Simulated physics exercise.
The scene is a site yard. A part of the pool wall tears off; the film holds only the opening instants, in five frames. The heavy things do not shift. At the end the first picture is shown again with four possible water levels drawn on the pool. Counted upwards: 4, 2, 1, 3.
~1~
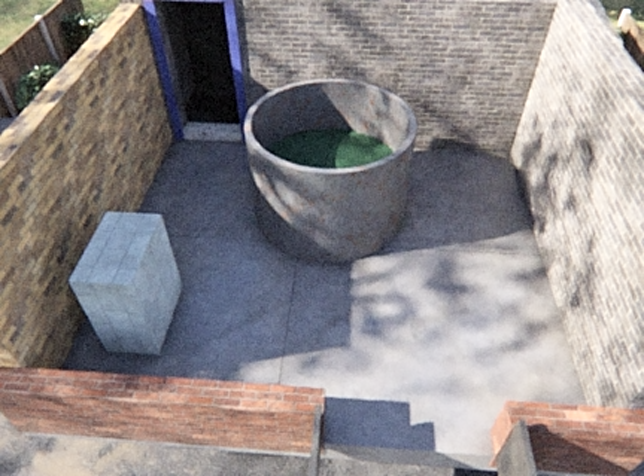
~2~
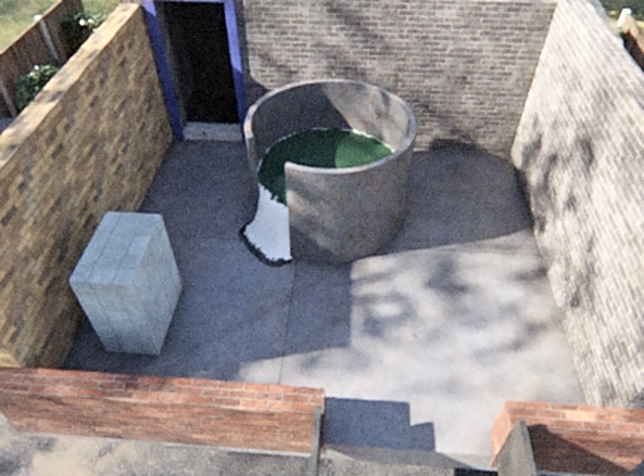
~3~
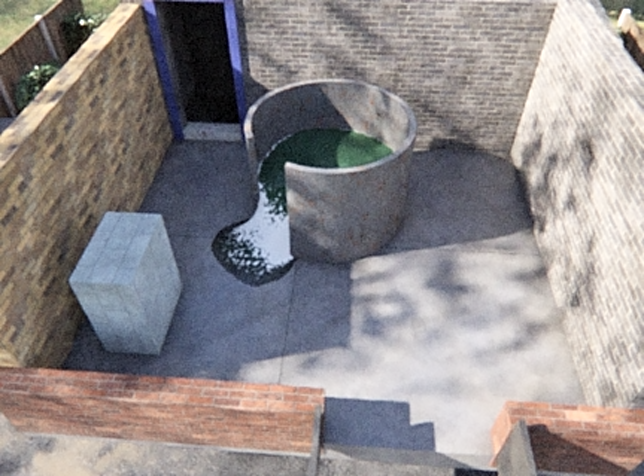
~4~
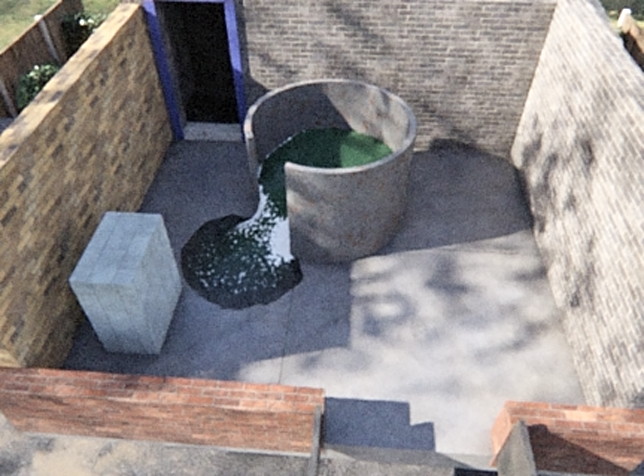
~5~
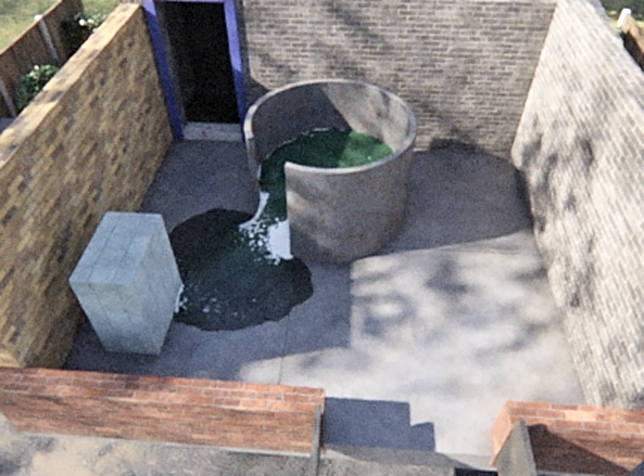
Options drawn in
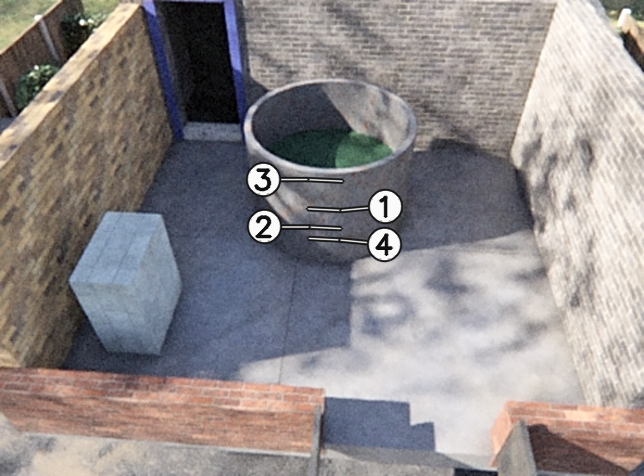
Green water pouring through a gap in a round grey tank and spreading across a walled yard towards a pale block.
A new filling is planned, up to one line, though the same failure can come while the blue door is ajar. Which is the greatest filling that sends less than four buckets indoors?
The answer is line 1.
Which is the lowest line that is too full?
That is line 3.
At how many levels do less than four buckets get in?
Three.
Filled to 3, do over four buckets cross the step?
Yes, that goes wrong.
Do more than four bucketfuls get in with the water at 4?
No.
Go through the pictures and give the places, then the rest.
The first picture shows water in the pool at rest, its middle at (330, 169); foot of the blue doorway at (214, 140); open gate at (416, 391).
In the second picture, 1 % of the ground under water, visible out to (250, 225).
In the third picture, 3 % of the ground under water, visible out to (219, 248).
In the fourth picture, 7 % of the ground under water, visible out to (207, 290).
In the fifth picture, 12 % of the ground under water, visible out to (185, 304).
In white, 1 at (324, 209); 2 at (324, 227); 3 at (324, 180); 4 at (324, 239); from the bottom up 4, 2, 1, 3.
For line 1, a bucket or two gets in.
For line 2, nothing gets over.
For line 3, about 9 bucketfuls get in.
For line 4, nothing gets over.
